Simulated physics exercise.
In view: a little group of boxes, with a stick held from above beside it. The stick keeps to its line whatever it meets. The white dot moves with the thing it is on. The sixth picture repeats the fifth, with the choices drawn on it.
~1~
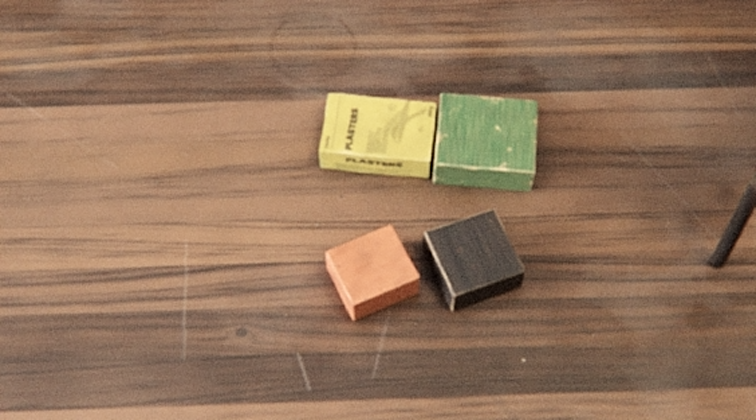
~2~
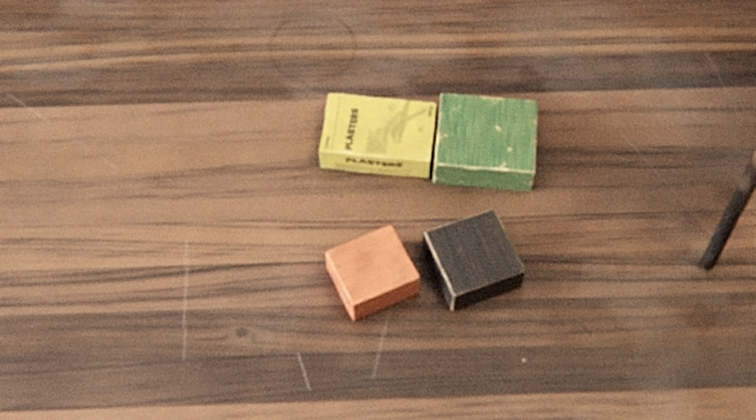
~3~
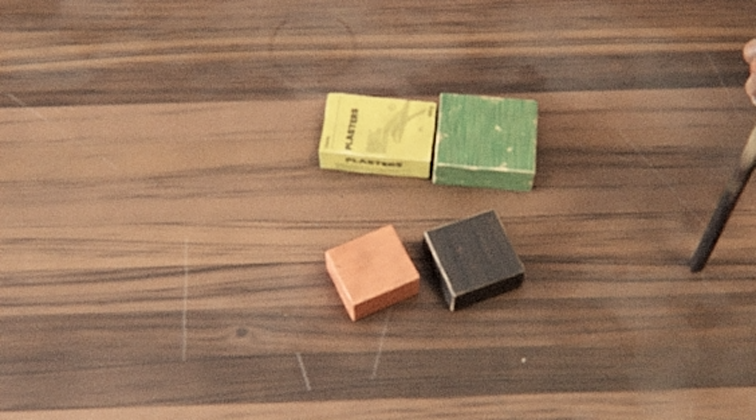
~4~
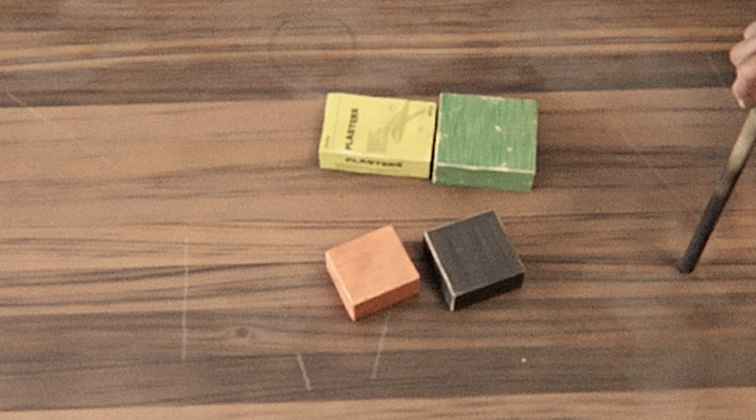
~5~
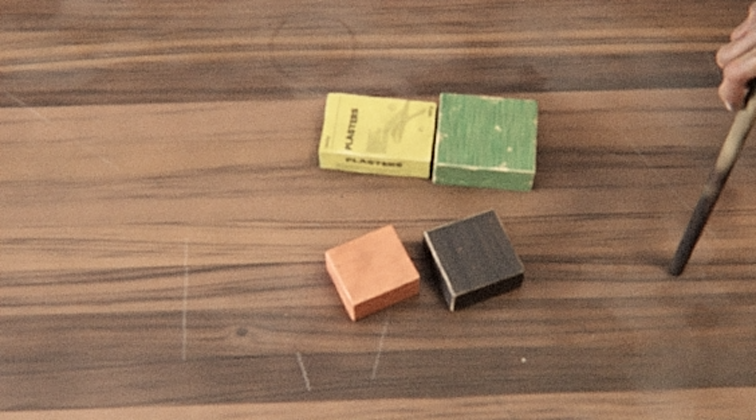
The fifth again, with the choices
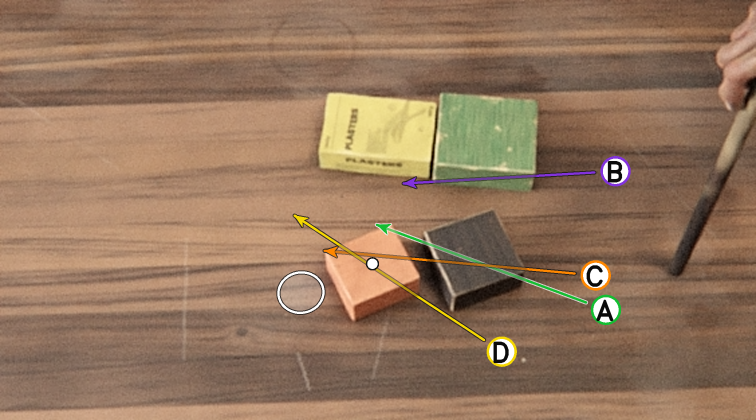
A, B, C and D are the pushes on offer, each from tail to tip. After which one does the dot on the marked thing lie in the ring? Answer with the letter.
The dot ends in the ring with A.
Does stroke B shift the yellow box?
On that stroke, yes.
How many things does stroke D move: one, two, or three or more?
One.
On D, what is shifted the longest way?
It is the orange block.
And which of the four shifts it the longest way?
That is C.
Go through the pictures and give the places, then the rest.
The first picture shows green block (486, 142); black block (474, 260); orange block (373, 272).
The second picture shows orange block (373, 272); yellow box (379, 136).
The third picture shows green block (486, 142); black block (474, 260).
The fourth picture shows orange block (373, 272); yellow box (379, 136).
The fifth picture shows green block (486, 142); black block (474, 260); orange block (373, 272).
On the marked copy, A from (586, 303) to (377, 225); B from (595, 172) to (403, 183); C from (575, 274) to (324, 251); D from (484, 340) to (294, 216); the ring at (301, 292); the white dot at (372, 264).
Taking A. A third of the way, foot of the stick (510, 275); orange block (373, 272); black block (462, 260).
Two thirds of the way, foot of the stick (434, 247); orange block (324, 283); black block (394, 256).
When it is over, foot of the stick (377, 226); orange block (300, 301); black block (359, 257); the dot on the orange block is in the ring.
As for the rest, B leaves the dotted thing at (373, 272); C leaves the dotted thing at (232, 320); D leaves the dotted thing at (265, 234).
